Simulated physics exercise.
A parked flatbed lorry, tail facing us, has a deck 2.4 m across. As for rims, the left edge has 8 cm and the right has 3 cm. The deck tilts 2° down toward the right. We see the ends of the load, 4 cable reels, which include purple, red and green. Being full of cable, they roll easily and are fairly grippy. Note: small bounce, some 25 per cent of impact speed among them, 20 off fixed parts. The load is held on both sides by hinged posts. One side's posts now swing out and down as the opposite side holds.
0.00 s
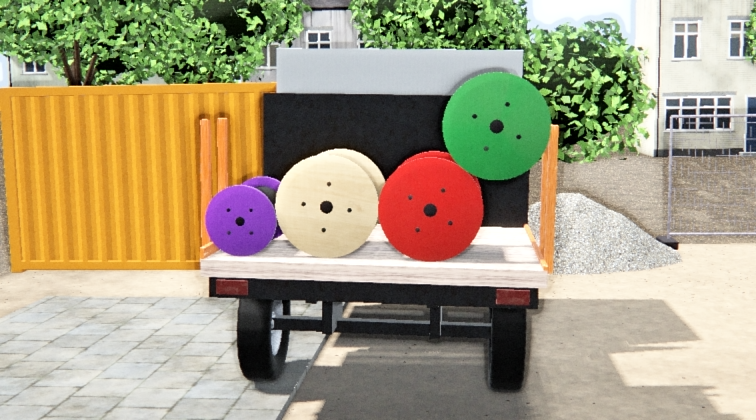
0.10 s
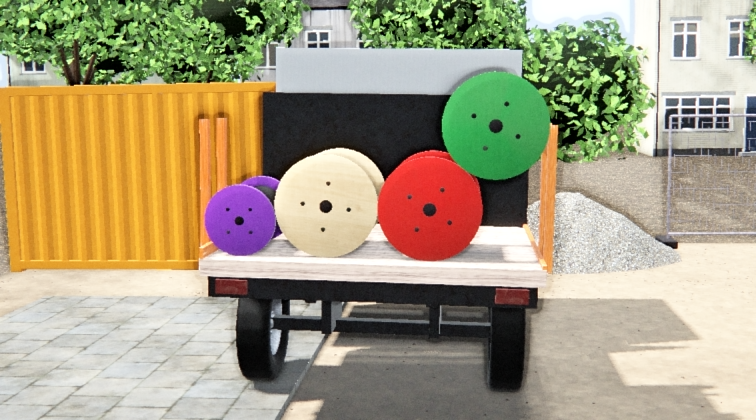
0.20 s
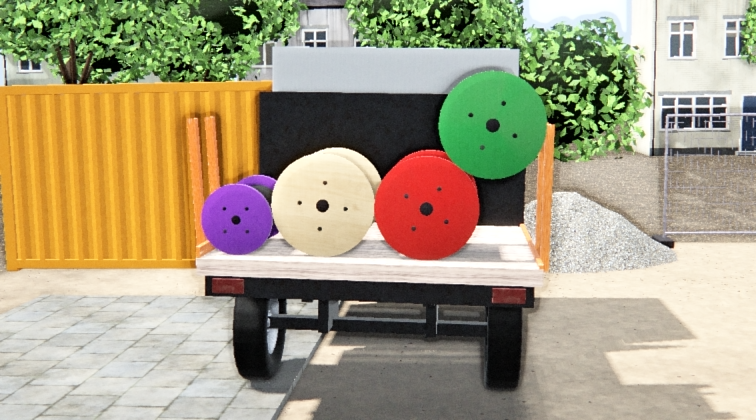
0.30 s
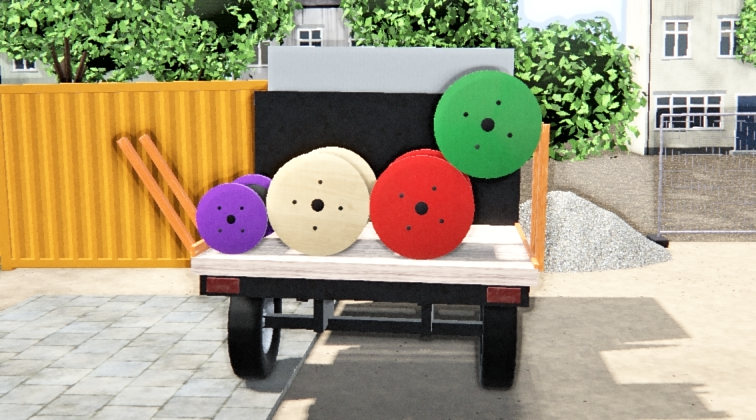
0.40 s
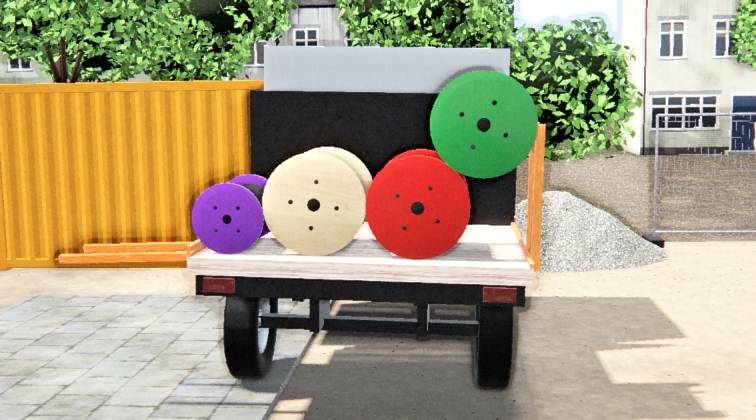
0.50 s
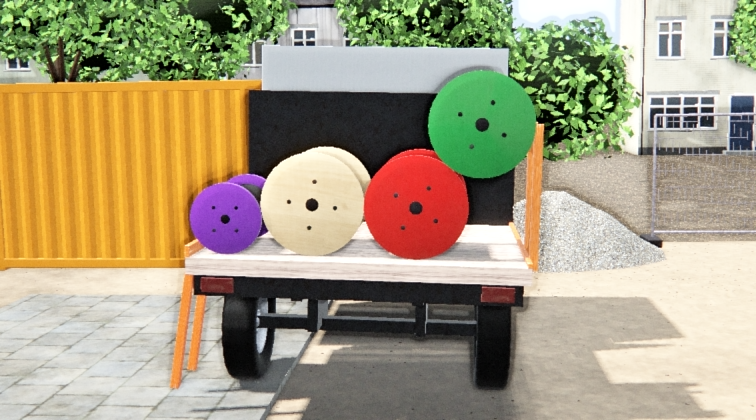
To begin with, purple, cream and red reels stand in a row on a parked flatbed's deck, a green one raised at the right, with orange posts upright on both sides. The left posts then swing outward and down until they hang below the deck, while the reels keep their places.
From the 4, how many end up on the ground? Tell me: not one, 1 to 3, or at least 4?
It comes to not one.
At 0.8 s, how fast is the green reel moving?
Estimate: Some 0.0 m/s.
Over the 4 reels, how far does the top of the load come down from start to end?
0 cm.
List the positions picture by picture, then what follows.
Purple (241, 221), red (430, 210), green (497, 127); both sides upright; the deck slopes 2° down to the right; 3 of the 4 make up the bottom layer, in the first picture.
Purple (240, 221), red (430, 210), green (496, 126); sides still shut, in the second picture.
Purple (237, 220), red (426, 209), green (493, 125); left posts out by 5°, tip at (199, 123), in the third picture.
Purple (232, 219), red (422, 208), green (488, 125); left posts out by 35°, tip at (133, 143), in the fourth picture.
Purple (228, 219), red (417, 208), green (484, 125); left posts out by 95°, tip at (75, 255), in the fifth picture.
Purple (226, 219), red (416, 208), green (482, 125); left posts out by 170°, tip at (182, 375), in the sixth picture.
By 0.8 s, purple is on the deck, 25 cm from the left edge; red is on the deck, 80 cm from the right edge; green is up on others, 35 cm from the right edge; 0 off so far.
Finally (1.2 s), purple is on the deck, 25 cm from the left edge; red is on the deck, 80 cm from the right edge; green is up on others, 35 cm from the right edge; 0 off so far.
